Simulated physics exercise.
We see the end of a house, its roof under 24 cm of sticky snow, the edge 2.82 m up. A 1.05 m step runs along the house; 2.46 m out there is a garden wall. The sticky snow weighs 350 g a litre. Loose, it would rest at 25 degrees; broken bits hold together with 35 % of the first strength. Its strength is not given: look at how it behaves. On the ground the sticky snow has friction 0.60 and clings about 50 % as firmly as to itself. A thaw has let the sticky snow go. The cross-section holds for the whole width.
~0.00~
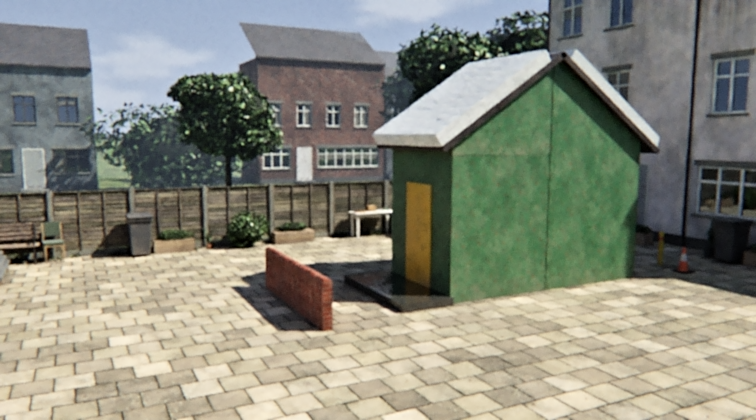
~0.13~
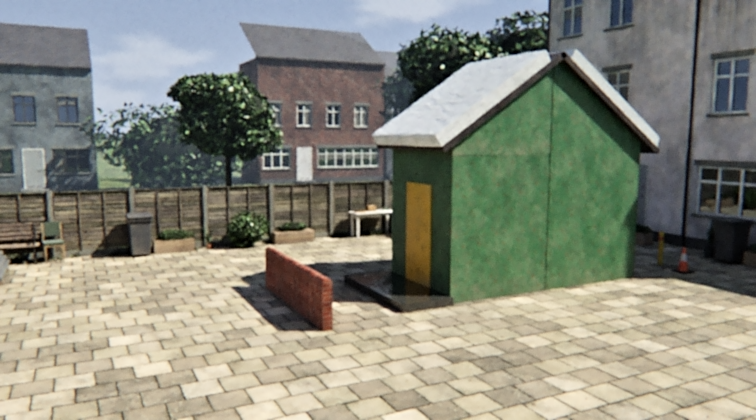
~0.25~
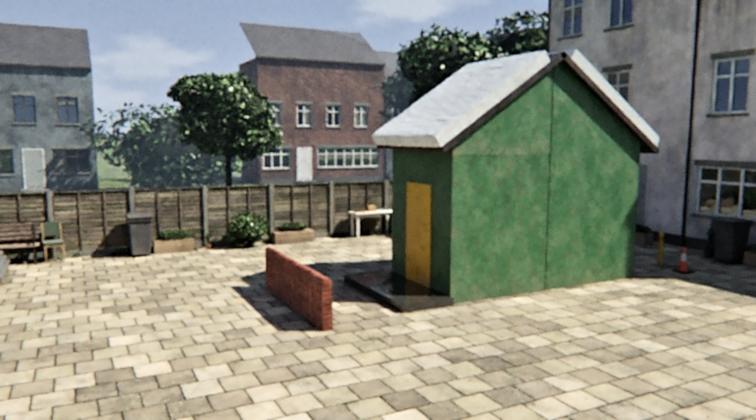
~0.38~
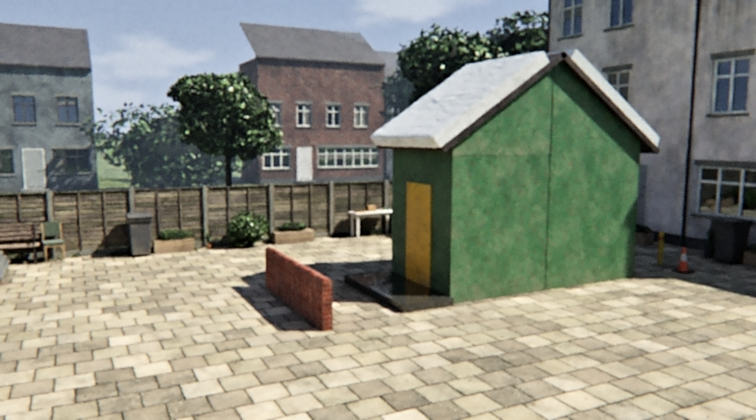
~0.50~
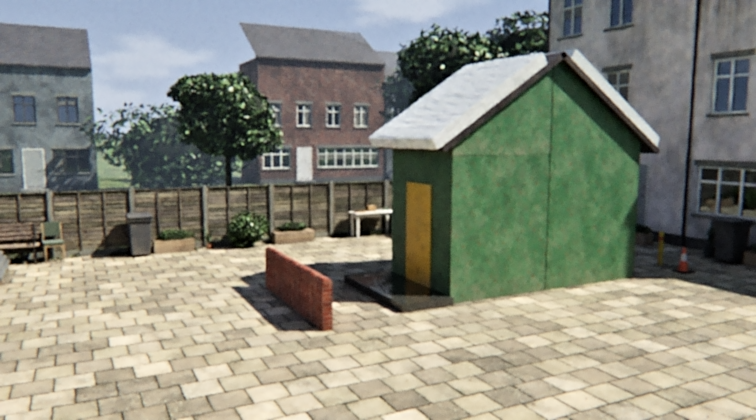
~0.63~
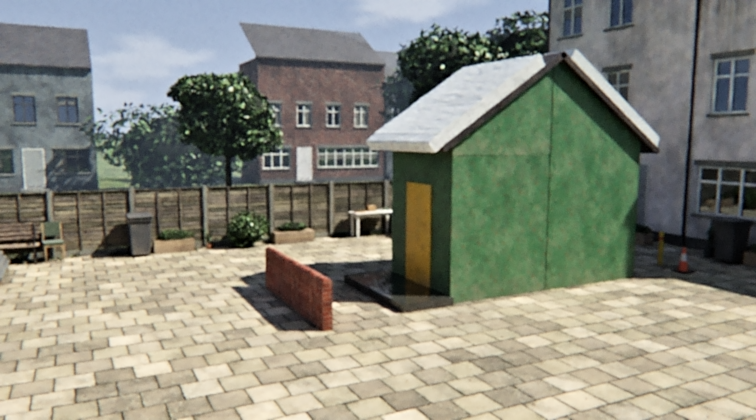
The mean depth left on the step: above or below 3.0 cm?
It comes out above 3.0 cm.
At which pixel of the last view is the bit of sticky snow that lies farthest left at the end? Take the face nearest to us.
At about (326, 303).
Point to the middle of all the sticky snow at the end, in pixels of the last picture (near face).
Around (369, 305).
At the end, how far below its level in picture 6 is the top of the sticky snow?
Some 3.9 m.
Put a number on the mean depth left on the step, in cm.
Roughly 7 cm.
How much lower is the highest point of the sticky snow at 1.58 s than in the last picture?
About 0.7 m.
After 1.06 s, 92 % of the snow is still up on the roof and 8 % is falling or down.
After 1.58 s, 69 % of the snow is still up on the roof and 31 % is falling or down.
After 2.09 s, 30 % of the snow is still up on the roof and 70 % is falling or down.
After 2.60 s, none of the snow is still up on the roof and all is falling or down.
After 3.80 s, at the end, none of the snow is still up on the roof and the snow on the step is 7.3 cm deep on average.
